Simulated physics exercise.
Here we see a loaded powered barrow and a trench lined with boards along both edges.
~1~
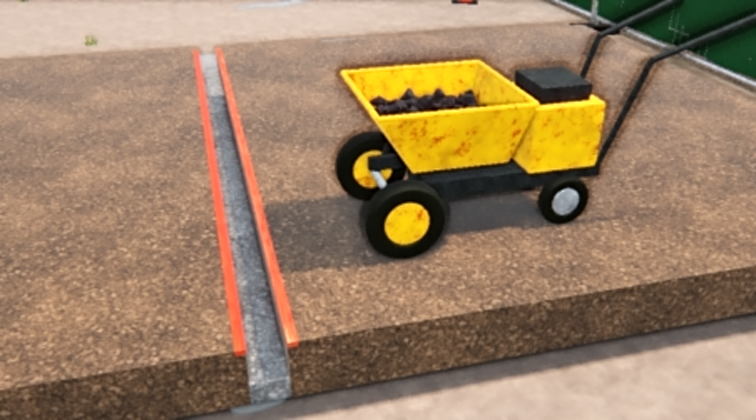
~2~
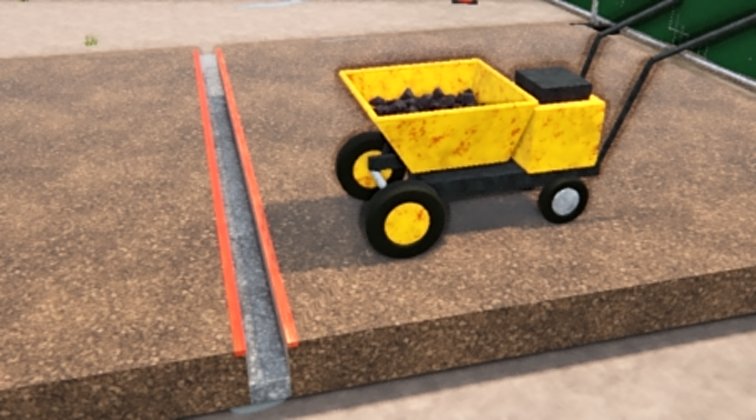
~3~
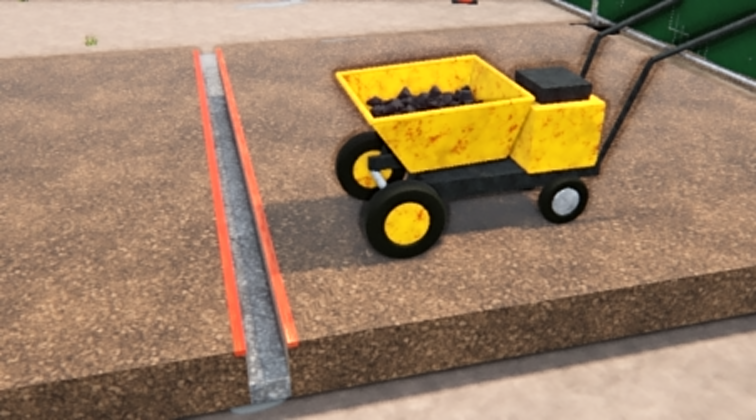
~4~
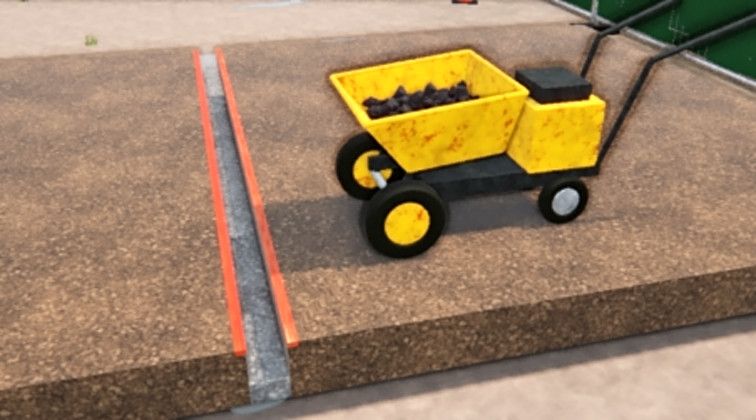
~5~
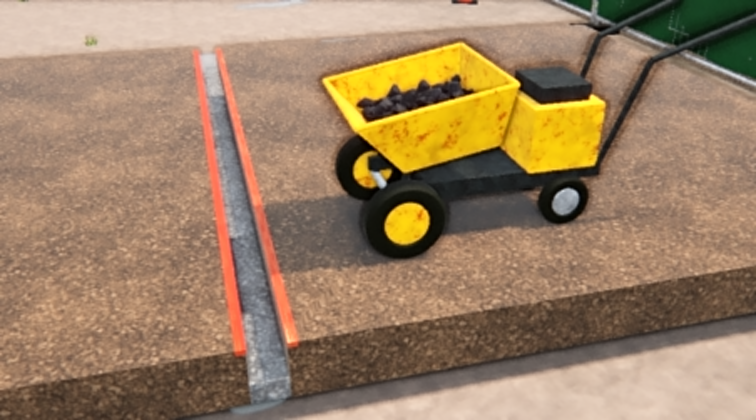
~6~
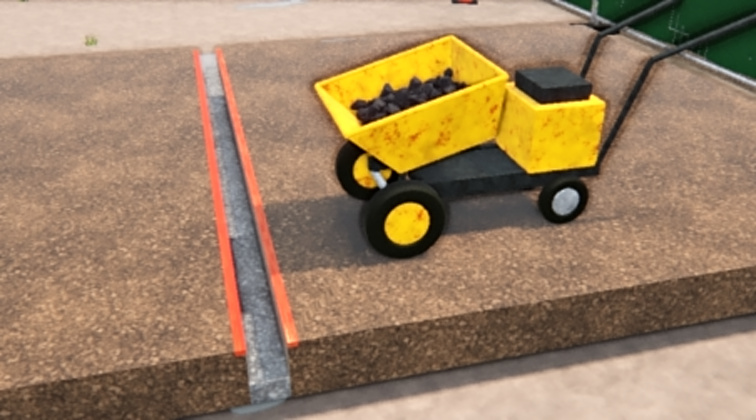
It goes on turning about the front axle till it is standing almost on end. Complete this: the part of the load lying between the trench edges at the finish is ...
The larger part.
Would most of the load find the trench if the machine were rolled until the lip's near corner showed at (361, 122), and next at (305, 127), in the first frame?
At the earlier place the greater portion ends between the edges, at the later place the lesser portion.
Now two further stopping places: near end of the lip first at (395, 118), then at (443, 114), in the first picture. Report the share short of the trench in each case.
About 30 % and about 60 %.
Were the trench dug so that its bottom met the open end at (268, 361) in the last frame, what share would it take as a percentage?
Estimated share: Approx. 50 per cent.
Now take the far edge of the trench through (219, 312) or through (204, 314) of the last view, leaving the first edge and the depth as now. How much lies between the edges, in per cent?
In order: Some 90 per cent, then some 90 per cent.
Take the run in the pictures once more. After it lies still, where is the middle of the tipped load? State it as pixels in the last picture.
Resting centre, last frame: Roughly (248, 247).
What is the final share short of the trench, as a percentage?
Close to 15 in a hundred.
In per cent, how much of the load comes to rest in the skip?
Roughly 0 per cent.
Shortly afterwards, skip tipped steeply; the whole lot in the skip.
Next, skip tipped right over; the bulk in the skip; a little short of the trench; a little in or heaped over the trench; only a few falling.
Some moments later, skip tipped right over; a little in the skip; a little short of the trench; near two thirds in or heaped over the trench; a little beyond it.
In the end, skip tipped right over; only a few in the skip; a little short of the trench; near two thirds in or heaped over the trench; a little beyond it.
